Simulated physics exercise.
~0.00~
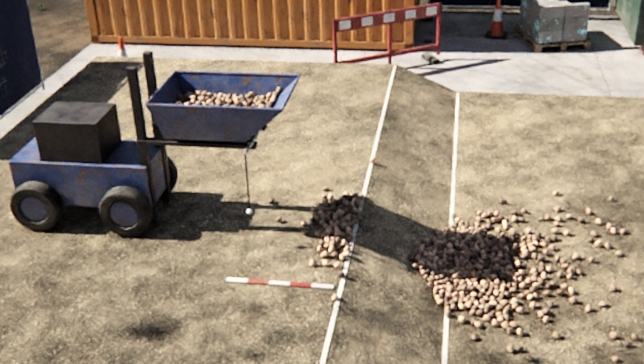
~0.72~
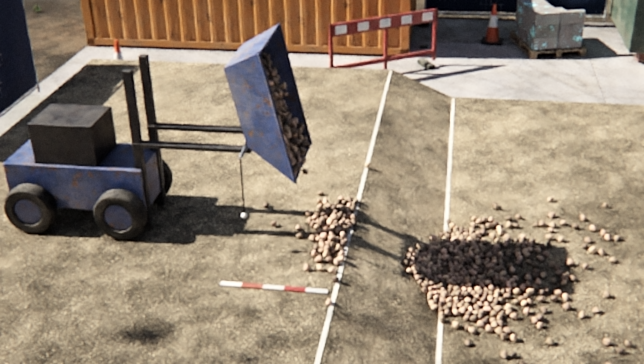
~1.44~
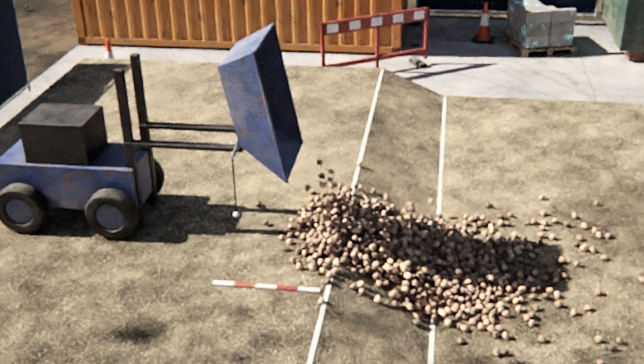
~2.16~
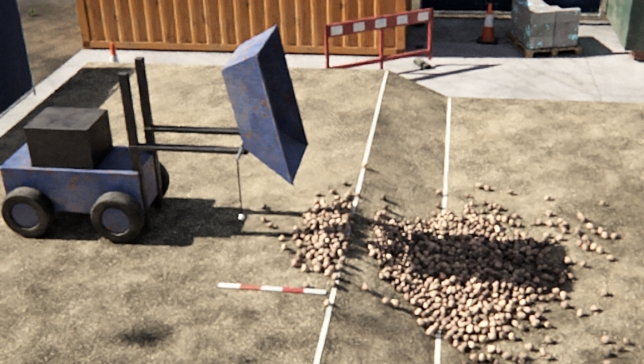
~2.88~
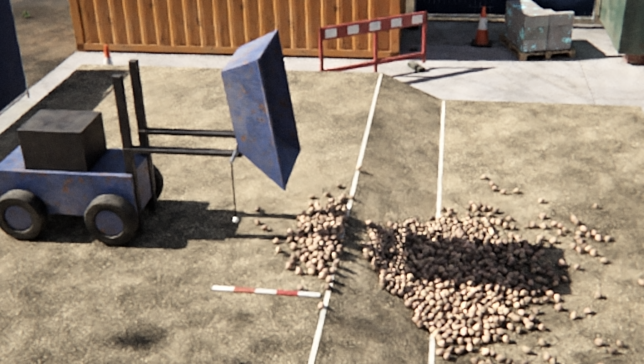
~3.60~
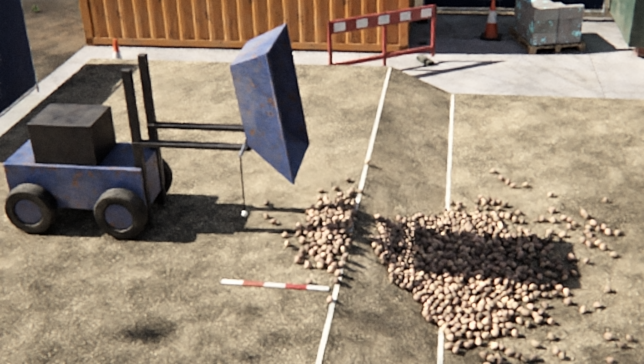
The clip shows a blue fork truck tipping its raised skip of round stones steeply forward beside a bank edged with white lines. The stones pour out and tumble rightward down the slope onto an earlier heap, leaving piles at the top and foot beneath the still-tilted skip.
